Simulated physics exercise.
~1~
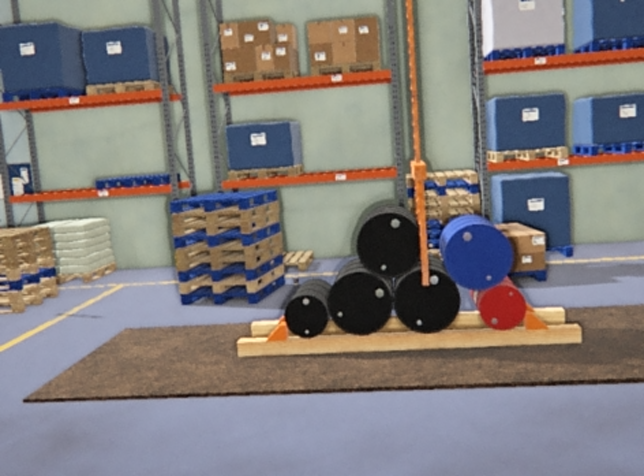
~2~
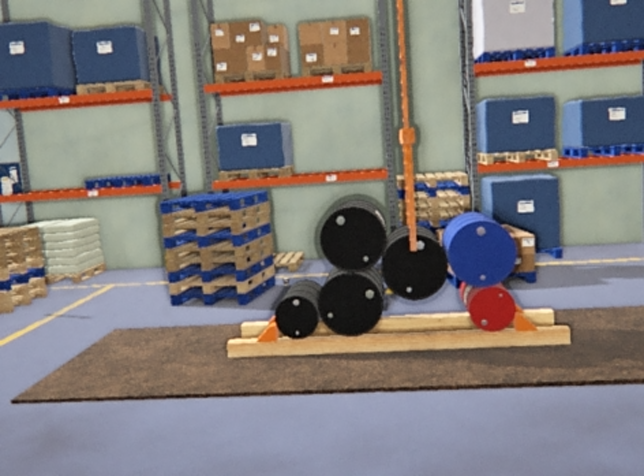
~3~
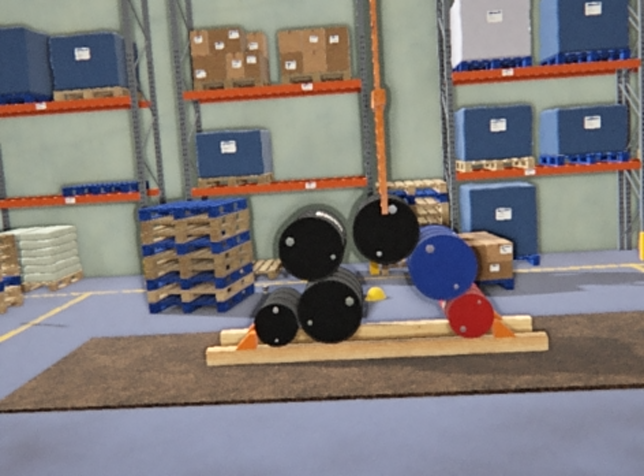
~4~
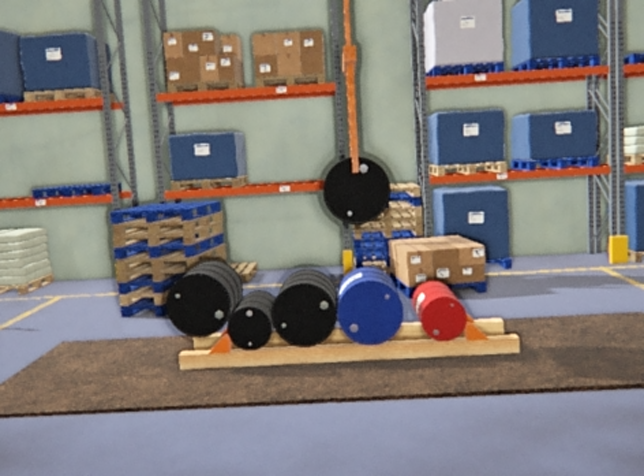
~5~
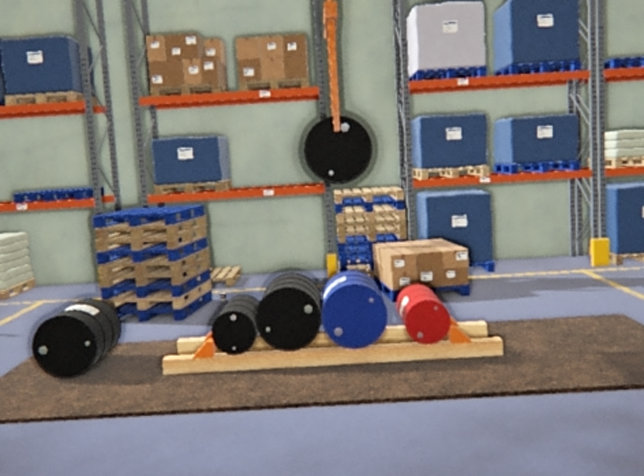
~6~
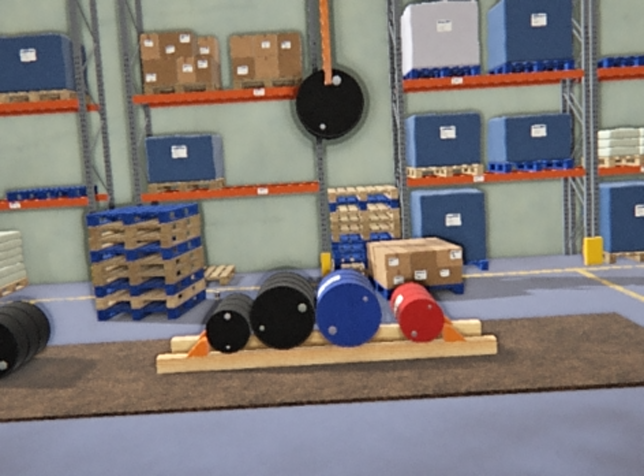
The video shows an orange beam hoisting a black drum from a stack on wooden bearers in a warehouse; the blue drum drops into the gap beside the unmoved red one, while another black drum tumbles over the left end and rolls away leftward, leaving four in a row.
